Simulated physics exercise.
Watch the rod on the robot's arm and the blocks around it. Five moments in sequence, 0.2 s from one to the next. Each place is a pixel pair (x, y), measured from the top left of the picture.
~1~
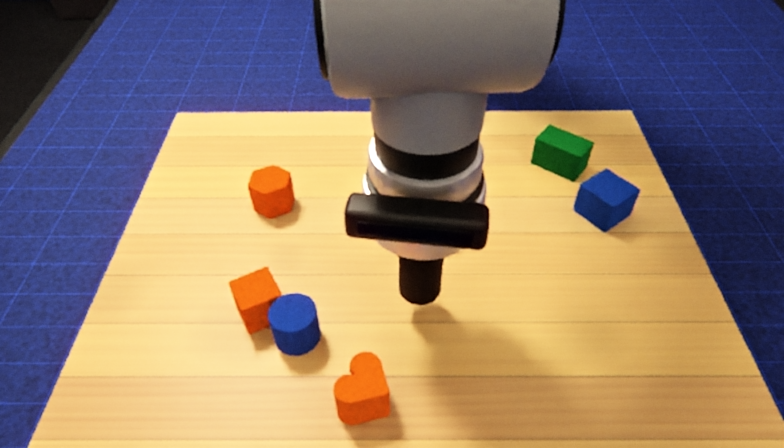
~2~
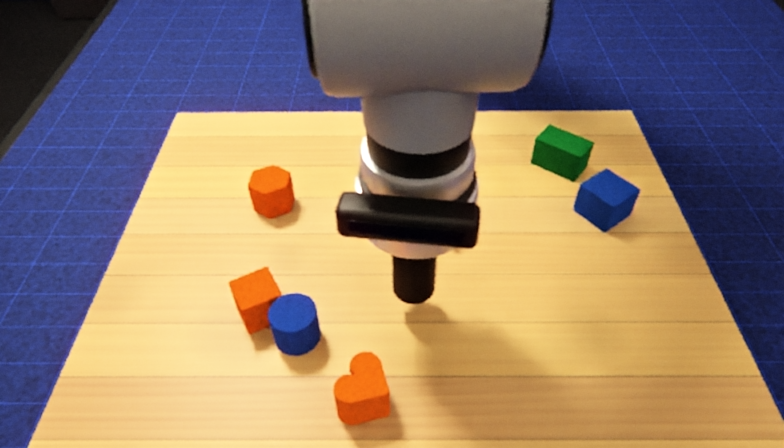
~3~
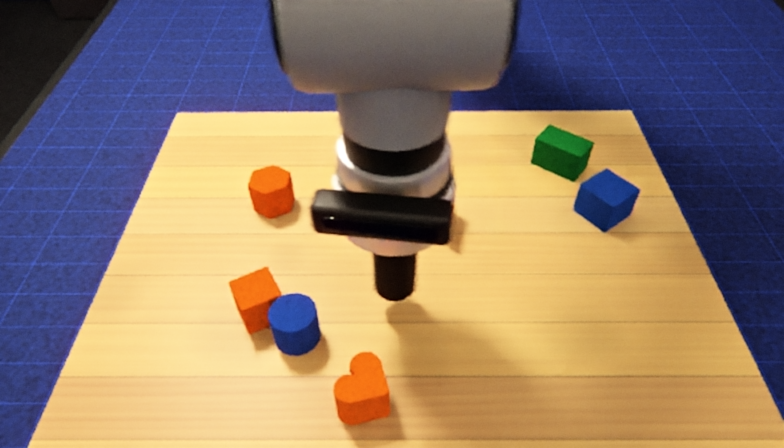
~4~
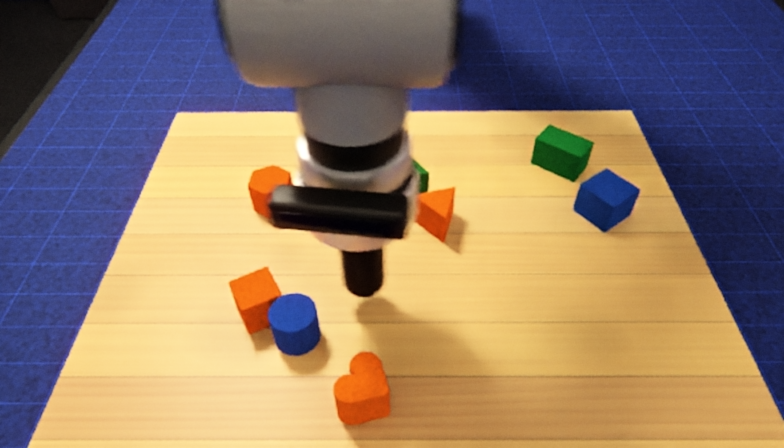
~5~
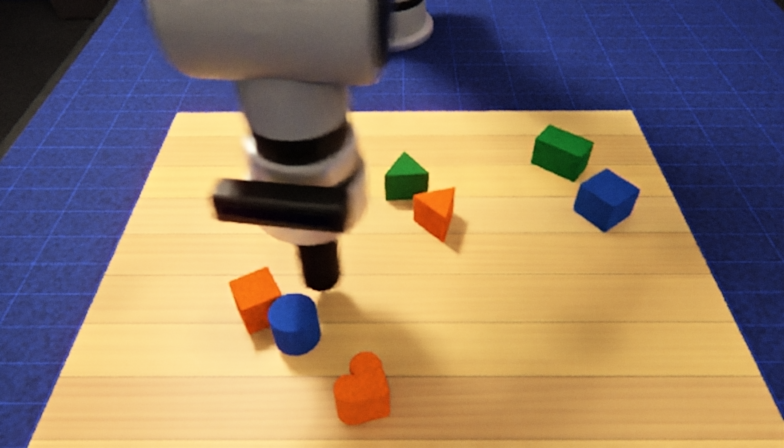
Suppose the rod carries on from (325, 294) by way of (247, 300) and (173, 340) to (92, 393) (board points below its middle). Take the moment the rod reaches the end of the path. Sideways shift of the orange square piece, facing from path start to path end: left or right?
That block drifts left.
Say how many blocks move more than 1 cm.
Answer: 1.
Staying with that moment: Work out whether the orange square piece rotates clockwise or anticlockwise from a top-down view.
It makes a counterclockwise turn.
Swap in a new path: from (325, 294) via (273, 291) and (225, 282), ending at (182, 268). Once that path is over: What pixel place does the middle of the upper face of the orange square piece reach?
The answer is (223, 295).
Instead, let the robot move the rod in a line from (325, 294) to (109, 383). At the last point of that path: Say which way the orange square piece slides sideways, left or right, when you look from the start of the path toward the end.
Picture yourself facing from the start of the path to its end: The orange square piece moves off to your right.
On the path given first. One third of the way, rod (241, 282); orange square piece (207, 306), turned 45° anticlockwise.
Two thirds of the way, rod (163, 323); orange square piece (139, 357), turned 65° anticlockwise.
At the end, rod (79, 377); orange square piece (105, 397), turned 105° anticlockwise; blue disc still.
